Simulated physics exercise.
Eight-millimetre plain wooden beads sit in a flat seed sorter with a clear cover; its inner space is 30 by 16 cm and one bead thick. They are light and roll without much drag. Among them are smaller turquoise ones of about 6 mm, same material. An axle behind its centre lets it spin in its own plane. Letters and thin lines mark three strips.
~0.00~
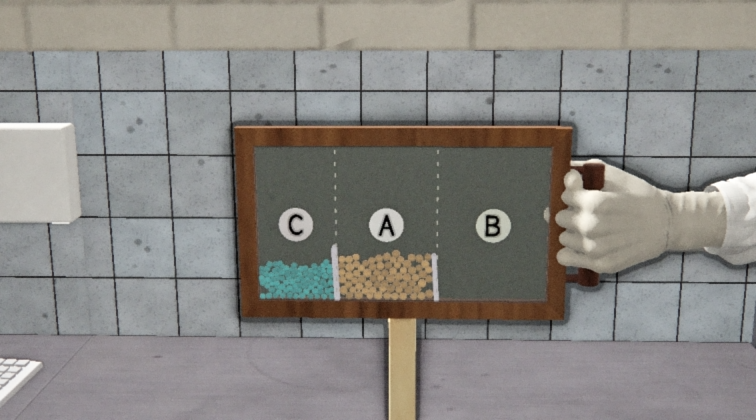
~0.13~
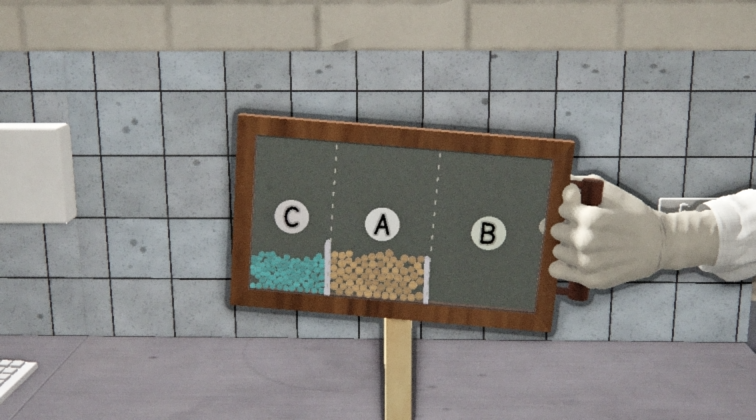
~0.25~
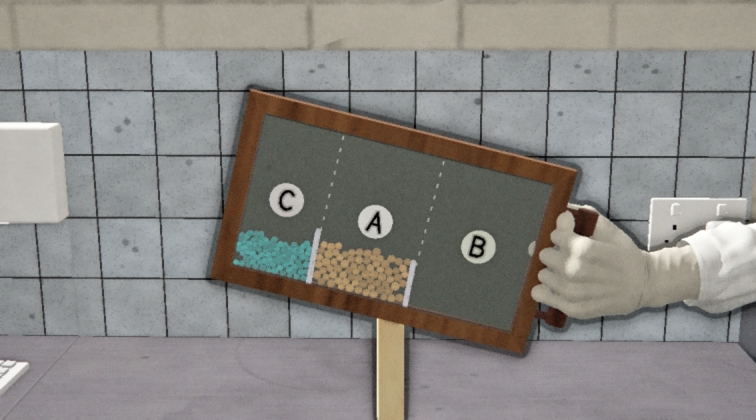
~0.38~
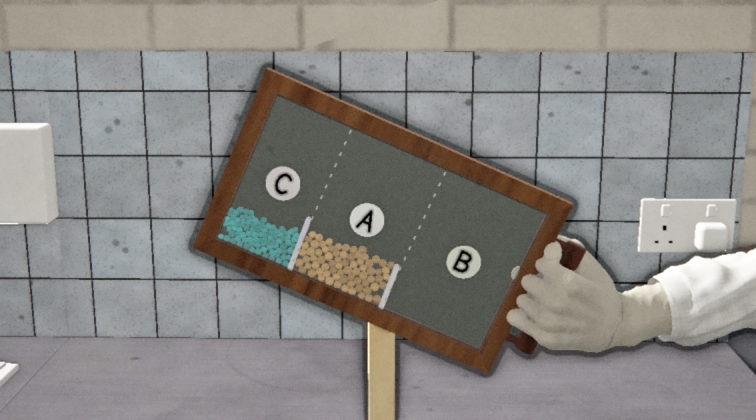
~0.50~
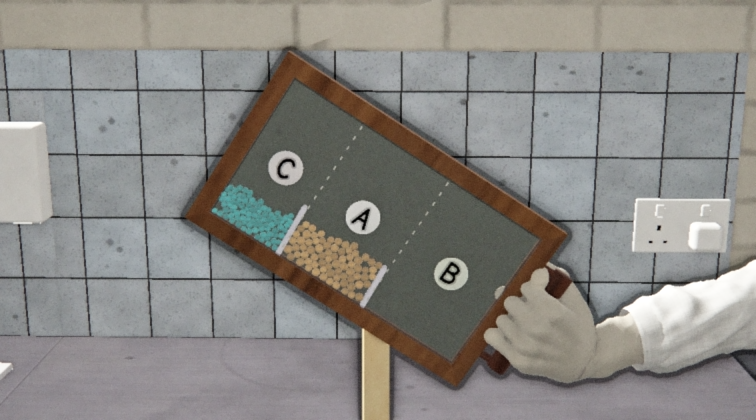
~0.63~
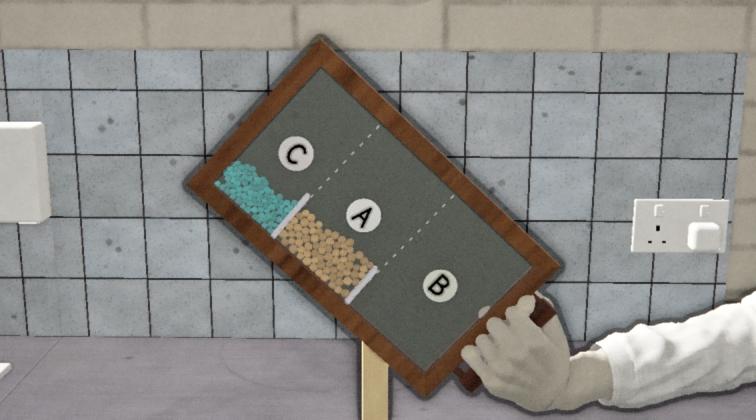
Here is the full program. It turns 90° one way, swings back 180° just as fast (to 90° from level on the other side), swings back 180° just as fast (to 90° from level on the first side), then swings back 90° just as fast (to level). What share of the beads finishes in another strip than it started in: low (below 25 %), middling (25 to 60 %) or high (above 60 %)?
It is high.
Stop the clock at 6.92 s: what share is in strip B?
Roughly 60 per cent.
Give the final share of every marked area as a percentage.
Strip A: 10; strip B: 60; strip C: 25.
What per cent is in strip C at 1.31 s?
About 45 per cent.
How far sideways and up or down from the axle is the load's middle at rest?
Some 4 cm right and 6 cm below.
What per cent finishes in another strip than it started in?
Some 70 per cent.
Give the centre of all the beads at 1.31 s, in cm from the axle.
Some 3 cm left and 1 cm above.
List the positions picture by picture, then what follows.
In the first picture, level; about 160 beads; load centre (337, 279); top bead (396, 254); A (387, 225), B (493, 226), C (296, 225).
In the second picture, turned 5° clockwise; load centre (328, 274); top bead (389, 254).
In the third picture, turned 14° clockwise; load centre (313, 262); top bead (250, 233); wall ends (413, 263), (318, 232).
In the fourth picture, turned 24° clockwise; load centre (298, 249); top bead (241, 210).
In the fifth picture, turned 33° clockwise; load centre (289, 236); top bead (231, 187).
In the sixth picture, turned 43° clockwise; load centre (287, 221); top bead (238, 164); A (364, 216), B (440, 286), C (296, 154).
By 1.31 s, it stands 90° clockwise; the beads' middle is 3 cm left of and 1 cm above the centre; A 25 %, B 30 %, C 45 %; 35 % have changed strip.
By 6.92 s, it stands 45° clockwise; the beads' middle is 2 cm right of and 6 cm below the centre; A 10 %, B 60 %, C 25 %; 70 % have changed strip.
By 7.57 s, it stands level; the beads' middle is 5 cm right of and 5 cm below the centre; A 10 %, B 60 %, C 25 %; 70 % have changed strip.
Settled by 8.4 s, it stands level; A 10 %, B 60 %, C 25 %; 70 % have changed strip.
